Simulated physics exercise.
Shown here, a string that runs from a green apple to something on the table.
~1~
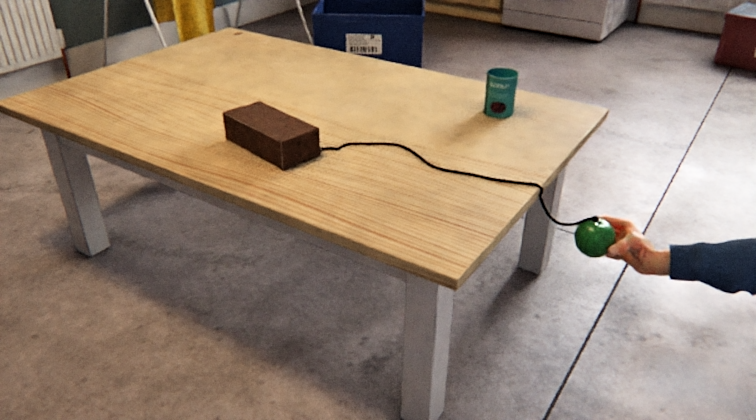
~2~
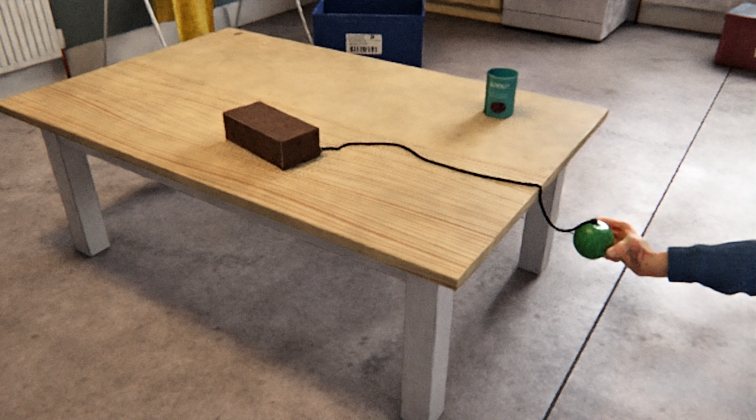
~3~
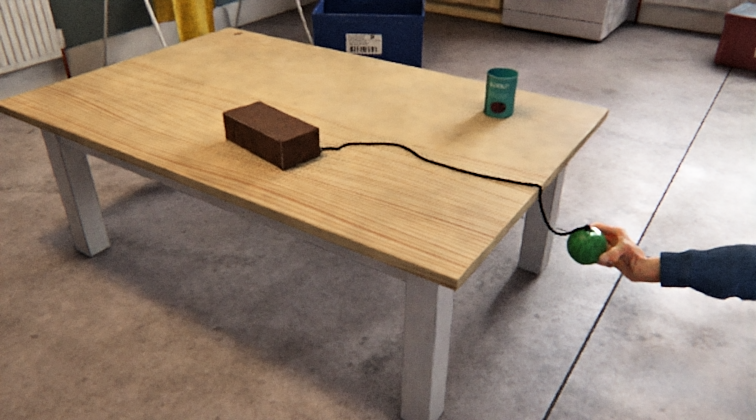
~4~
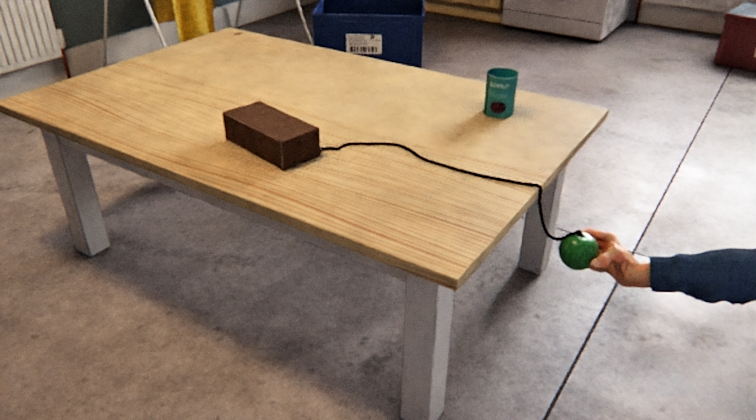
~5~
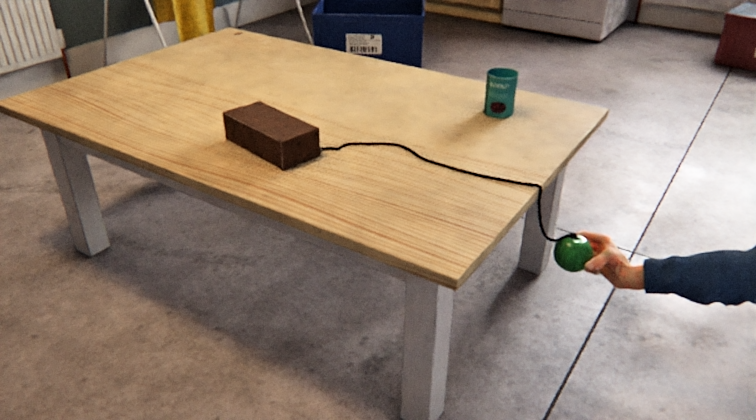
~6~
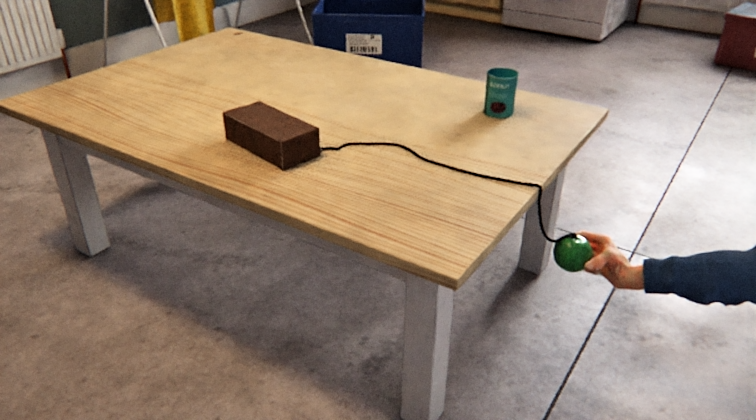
A hand in a dark blue sleeve reaches in from the right beside a pale wooden table with white legs, seen from slightly above in a room with a grey floor. A brown brick sits near the middle, a turquoise cup stands toward the right, and a black string runs from the brick over the edge to a green apple. The hand moves the apple slightly left and down, then holds it nearly still, while the brick, cup and camera stay still.
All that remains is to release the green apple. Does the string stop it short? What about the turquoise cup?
In the end the green apple ends up dangling; the turquoise cup keeps its place.
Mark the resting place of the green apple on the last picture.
Near (464, 310).
Then, 0.58 s after the last picture, apple below the edge near (471, 288); brick unmoved; cup unmoved.
Then, 1.40 s after the last picture, apple below the edge near (493, 303); brick unmoved; cup unmoved.
At rest, apple below the edge near (464, 310); brick unmoved; cup unmoved. The green apple swings from the edge and the turquoise cup stays on top.
